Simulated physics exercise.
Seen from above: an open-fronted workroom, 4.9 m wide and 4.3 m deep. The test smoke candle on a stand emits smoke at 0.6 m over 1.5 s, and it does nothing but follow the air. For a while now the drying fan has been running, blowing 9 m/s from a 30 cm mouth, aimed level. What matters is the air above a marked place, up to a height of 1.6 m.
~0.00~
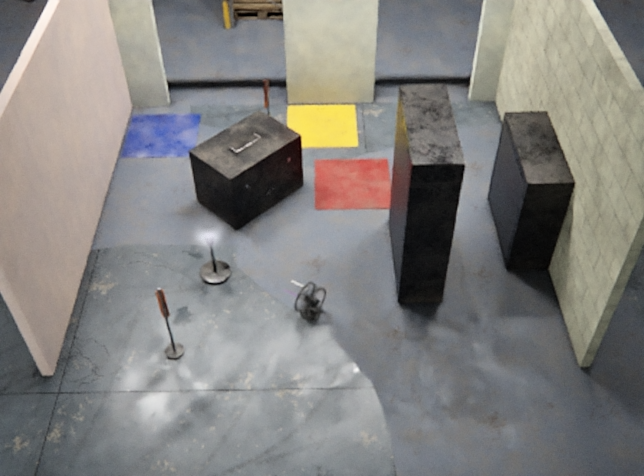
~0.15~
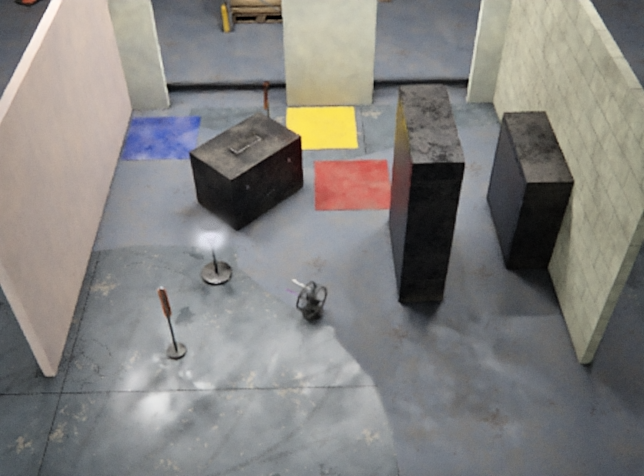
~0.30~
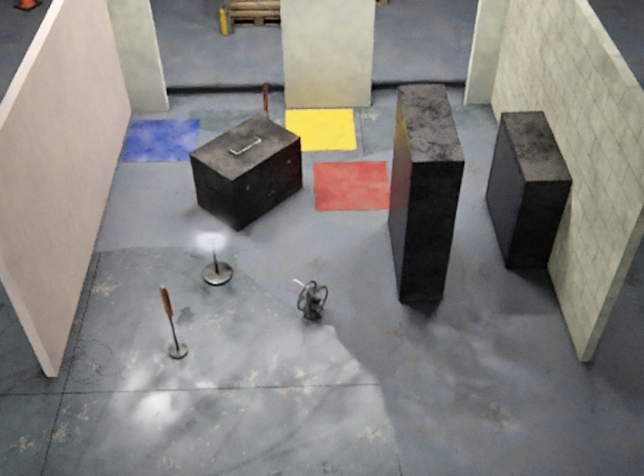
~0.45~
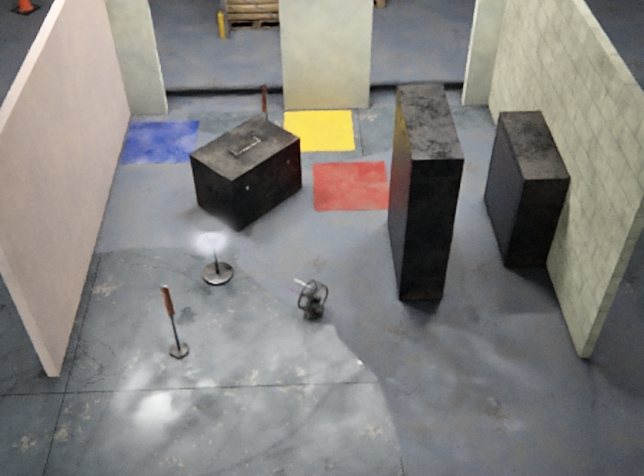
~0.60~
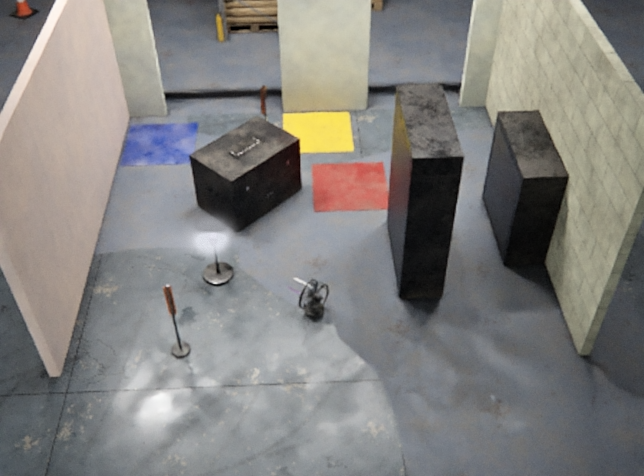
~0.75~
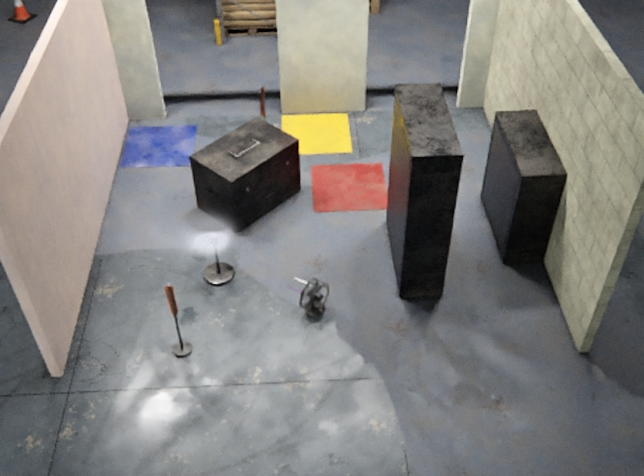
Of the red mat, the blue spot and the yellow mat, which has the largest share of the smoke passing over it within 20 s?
The blue one.
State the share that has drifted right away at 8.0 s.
80 %.
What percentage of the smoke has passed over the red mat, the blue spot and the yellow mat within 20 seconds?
About 1 per cent red, 50 per cent blue and 10 per cent yellow.
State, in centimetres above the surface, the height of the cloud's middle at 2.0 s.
Roughly 50 cm up.
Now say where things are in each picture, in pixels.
The smoke is thickest near (208, 232), the test smoke candle on a stand stands at (210, 241) and the drying fan is at (311, 300), in the first picture.
The smoke is thickest near (210, 234), the yellow mat is centred on (321, 128), the red mat is centred on (352, 184) and the blue spot is centred on (162, 138), in the second picture.
The smoke is thickest near (210, 235), a ribbon ends at (170, 316) and a ribbon ends at (265, 111), in the third picture.
The smoke is thickest near (210, 234) and reaches out to (173, 234), the top of a packing case is at (245, 146) and the top of a machine is at (533, 143), in the fourth picture.
The smoke is thickest near (209, 235) and reaches out to (145, 225), in the fifth picture.
The smoke is thickest near (207, 234) and reaches out to (114, 211), a ribbon ends at (175, 314) and a ribbon ends at (262, 115), in the sixth picture.
By 2.0 s we count, 0 % has passed over the yellow mat, 0 % over the red mat and 22 % over the blue spot, with 99 % still about or yet to come, and the middle of the rest is near (118, 187).
By 4.0 s we count, 5 % has passed over the yellow mat, 0 % over the red mat and 52 % over the blue spot, with 58 % still about or yet to come.
By 8.0 s we count, 9 % has passed over the yellow mat, 0 % over the red mat and 53 % over the blue spot, with 20 % still about or yet to come.
By 20.0 s we count, 9 % has passed over the yellow mat, 1 % over the red mat and 53 % over the blue spot, with 6 % still about or yet to come.
